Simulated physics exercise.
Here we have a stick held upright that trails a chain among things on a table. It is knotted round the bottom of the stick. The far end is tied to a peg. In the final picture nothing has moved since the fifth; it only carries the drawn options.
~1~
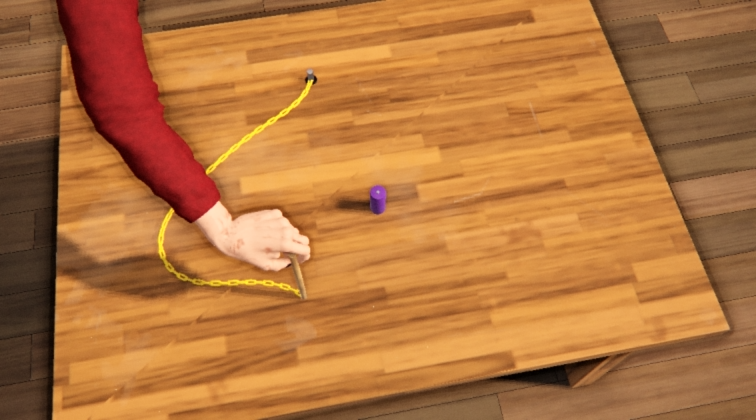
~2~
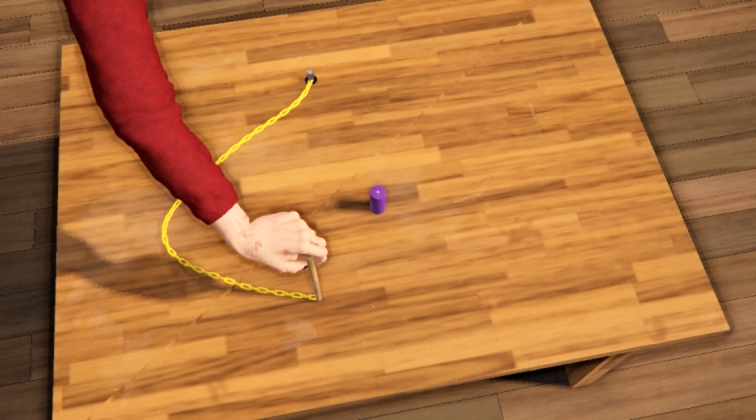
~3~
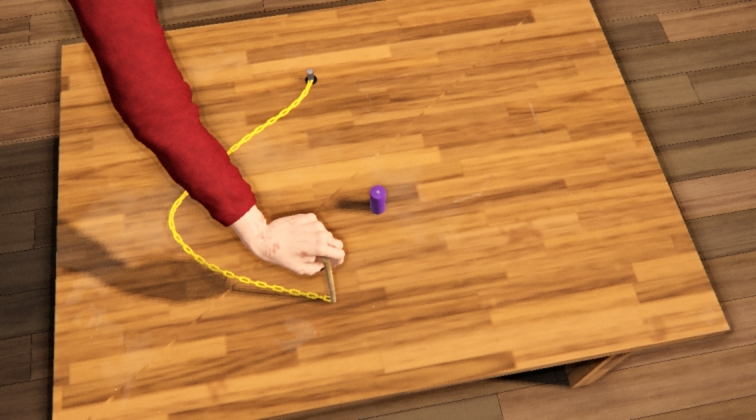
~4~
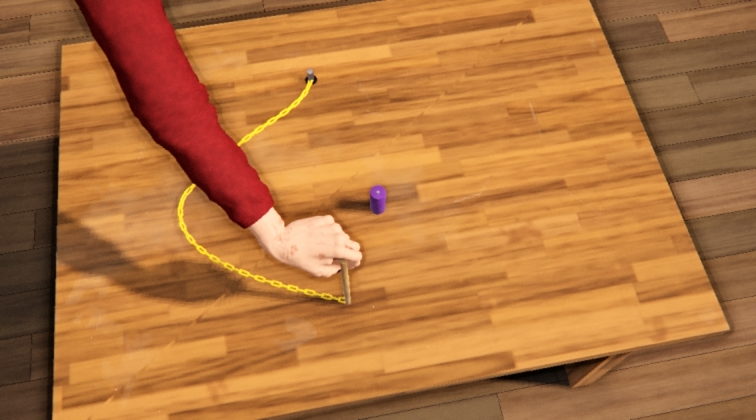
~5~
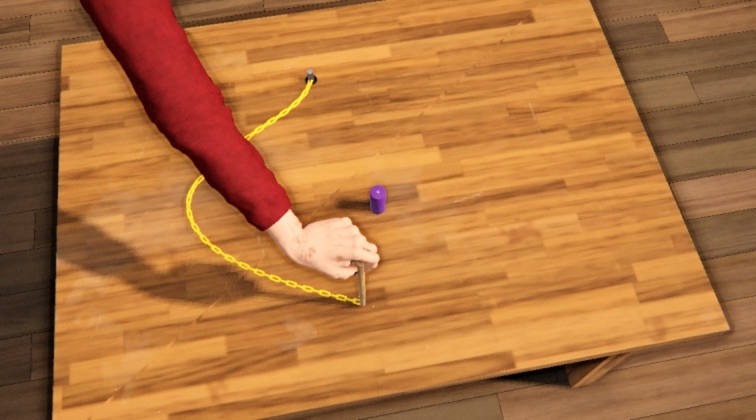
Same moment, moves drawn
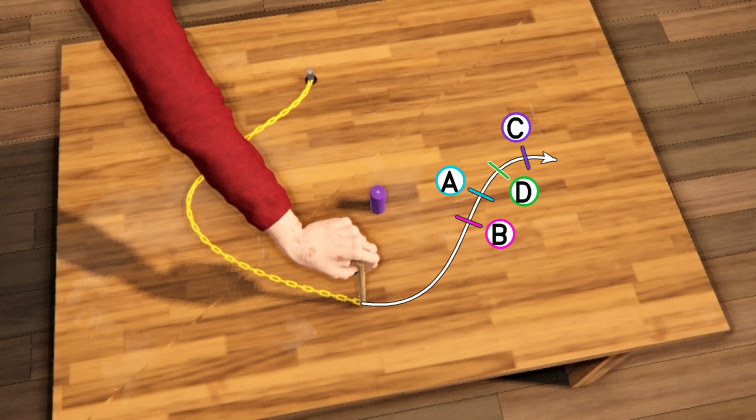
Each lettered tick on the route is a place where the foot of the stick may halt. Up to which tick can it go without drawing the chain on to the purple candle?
Mark A.
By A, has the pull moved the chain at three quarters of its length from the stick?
No.
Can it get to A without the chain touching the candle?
For that mark, yes.
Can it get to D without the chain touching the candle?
No.
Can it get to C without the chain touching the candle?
For that mark, no.
On the marked copy, A at (481, 195); B at (469, 222); C at (525, 158); D at (499, 170); the route from (363, 304) via (466, 228) to (555, 160).
Taking A. A third of the way, foot of the stick (427, 289), middle of the chain (235, 215).
Two thirds of the way, foot of the stick (461, 240), middle of the chain (259, 216).
When it is over, foot of the stick (481, 195), middle of the chain (280, 211); nothing has been touched.
As for the rest, B is safe but short; C brings the chain against the candle; D brings the chain against the candle.
